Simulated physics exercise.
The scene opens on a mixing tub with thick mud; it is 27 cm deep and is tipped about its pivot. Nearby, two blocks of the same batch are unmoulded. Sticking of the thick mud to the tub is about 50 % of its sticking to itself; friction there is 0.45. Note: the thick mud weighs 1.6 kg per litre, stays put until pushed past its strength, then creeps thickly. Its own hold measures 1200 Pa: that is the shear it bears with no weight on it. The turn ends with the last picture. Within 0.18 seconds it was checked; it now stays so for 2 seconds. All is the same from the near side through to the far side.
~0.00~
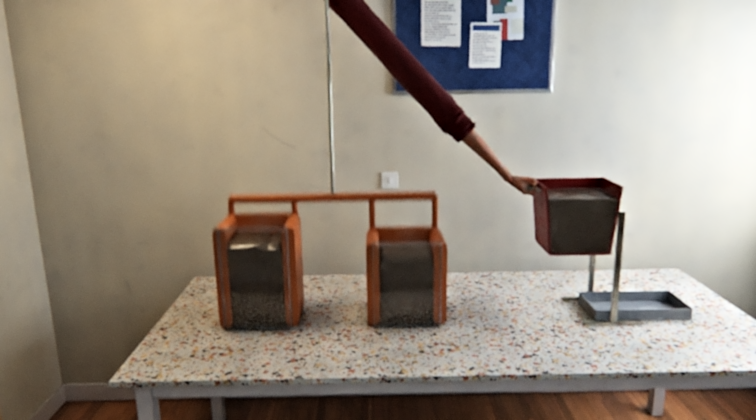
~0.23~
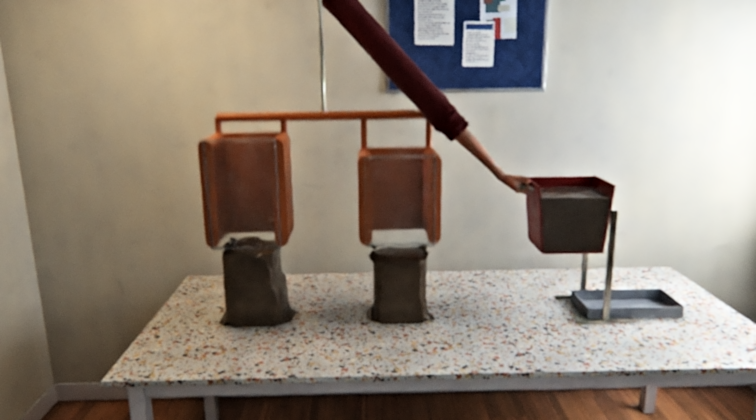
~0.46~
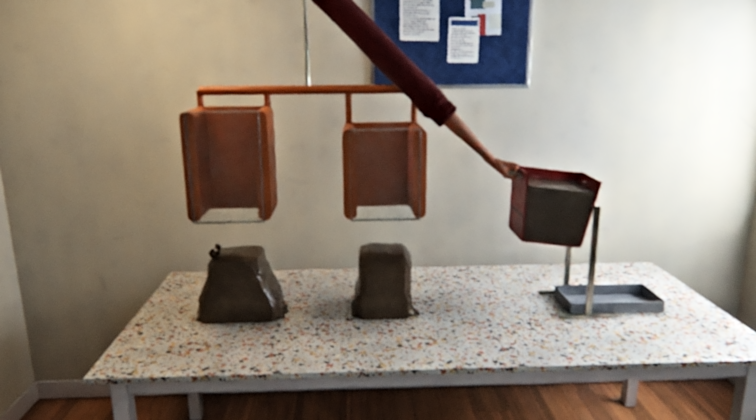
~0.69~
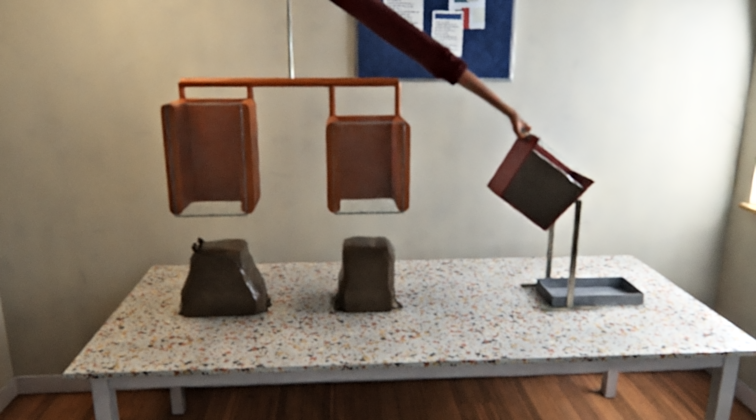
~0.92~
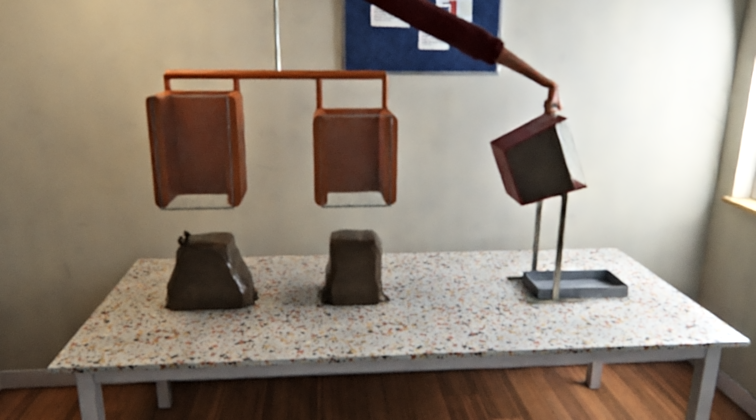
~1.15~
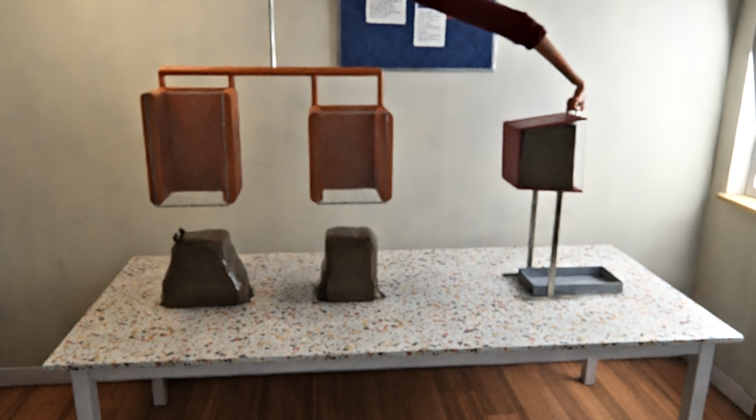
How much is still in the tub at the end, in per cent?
Around 100 percent.
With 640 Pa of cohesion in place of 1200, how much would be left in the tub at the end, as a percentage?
About 45 per cent.
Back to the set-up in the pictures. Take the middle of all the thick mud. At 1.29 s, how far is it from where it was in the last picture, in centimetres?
Measured shift, roughly 1 cm.
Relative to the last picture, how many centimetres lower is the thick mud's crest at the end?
2 cm or so.
After 1.29 s, the tub is at 88 degrees and holds 100 %.
After 1.46 s, the tub is at 88 degrees and holds 100 %.
After 1.63 s, the tub is at 88 degrees and holds 100 %.
After 1.80 s, the tub is at 88 degrees and holds 100 %.
After 3.15 s, the tub is at 88 degrees and holds 100 %.
